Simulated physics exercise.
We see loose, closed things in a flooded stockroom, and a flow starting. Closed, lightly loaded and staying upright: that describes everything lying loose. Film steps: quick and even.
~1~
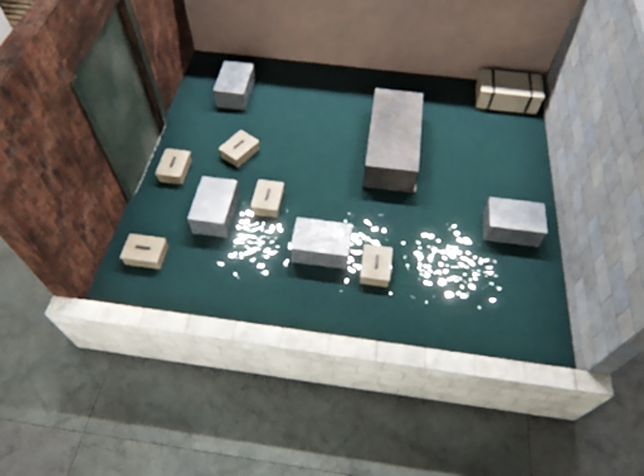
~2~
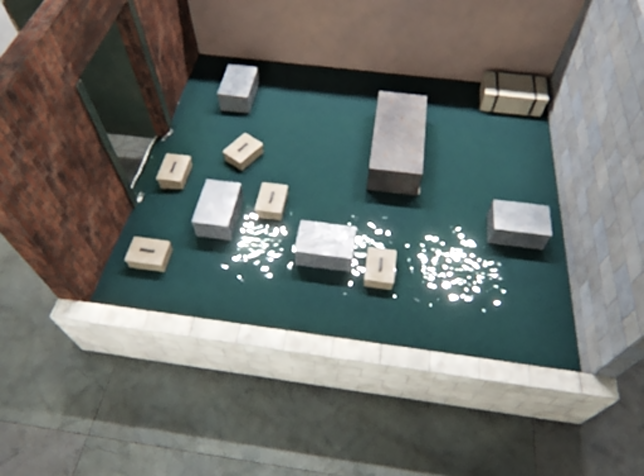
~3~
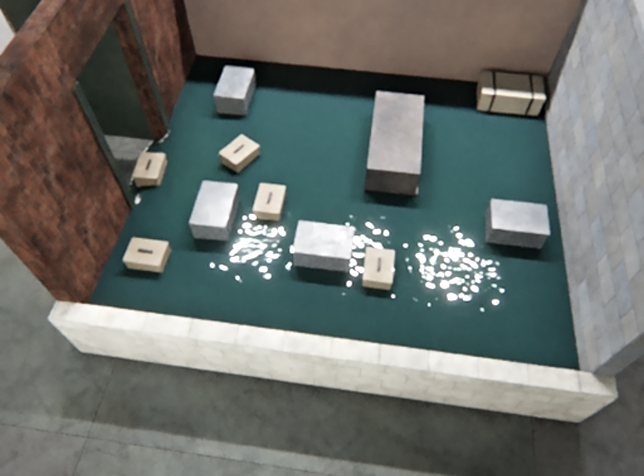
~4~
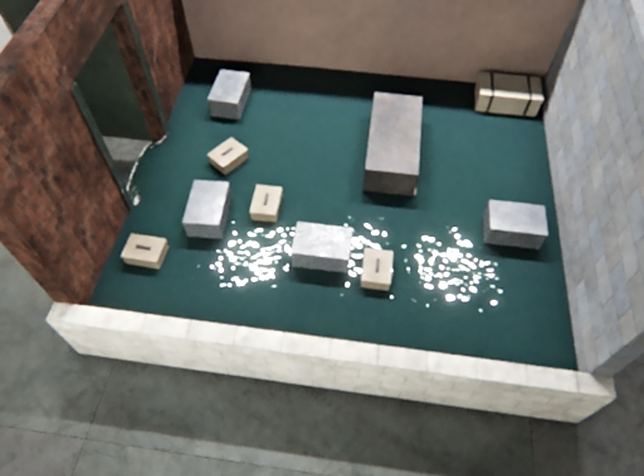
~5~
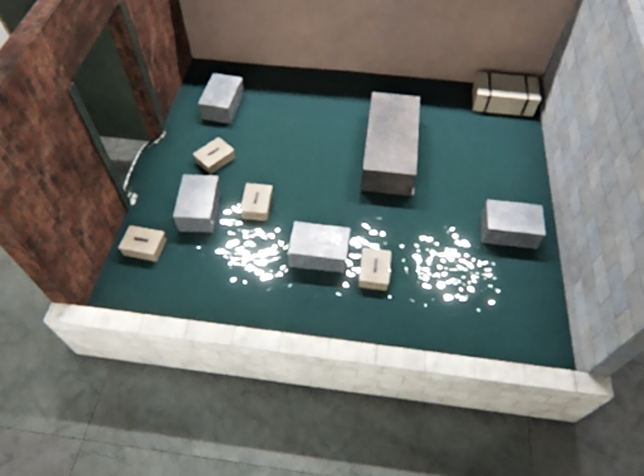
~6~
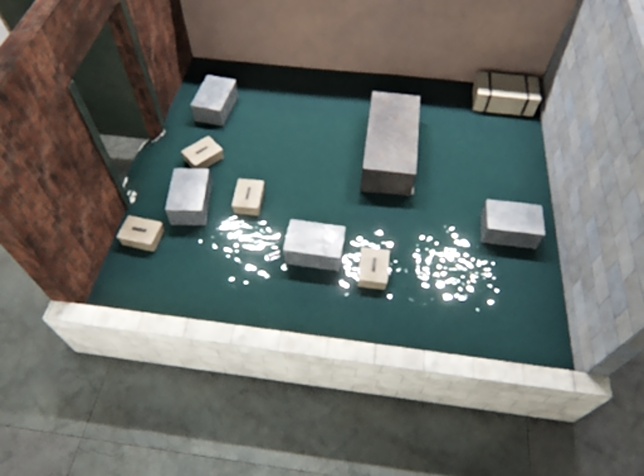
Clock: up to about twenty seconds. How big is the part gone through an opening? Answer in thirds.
Two thirds or more.
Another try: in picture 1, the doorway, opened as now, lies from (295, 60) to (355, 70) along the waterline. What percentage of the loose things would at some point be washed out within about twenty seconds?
Roughly 30 %.
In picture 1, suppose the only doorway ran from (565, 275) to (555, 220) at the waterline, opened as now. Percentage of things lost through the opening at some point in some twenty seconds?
By my count, 30 percent.
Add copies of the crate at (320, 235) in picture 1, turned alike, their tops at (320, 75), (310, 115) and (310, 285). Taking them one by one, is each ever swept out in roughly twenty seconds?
Copy by copy, in the order given: Swept away, swept away, swept away.
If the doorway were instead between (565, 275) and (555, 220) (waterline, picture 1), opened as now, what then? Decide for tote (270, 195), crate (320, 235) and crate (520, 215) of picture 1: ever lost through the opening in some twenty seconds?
Object one: Remains; object two: Leaves; object three: Leaves.
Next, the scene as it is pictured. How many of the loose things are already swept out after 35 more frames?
I make it 8.
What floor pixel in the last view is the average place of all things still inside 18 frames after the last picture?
At about (363, 206).
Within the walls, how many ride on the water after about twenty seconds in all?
Counting them up gives 2.
A moment on, 3 of 10 are out; 7 afloat.
Next, 6 of 10 are out; 4 afloat.
Later, 8 of 10 are out; 2 afloat.
In the end, 8 of 10 are out; 2 afloat.
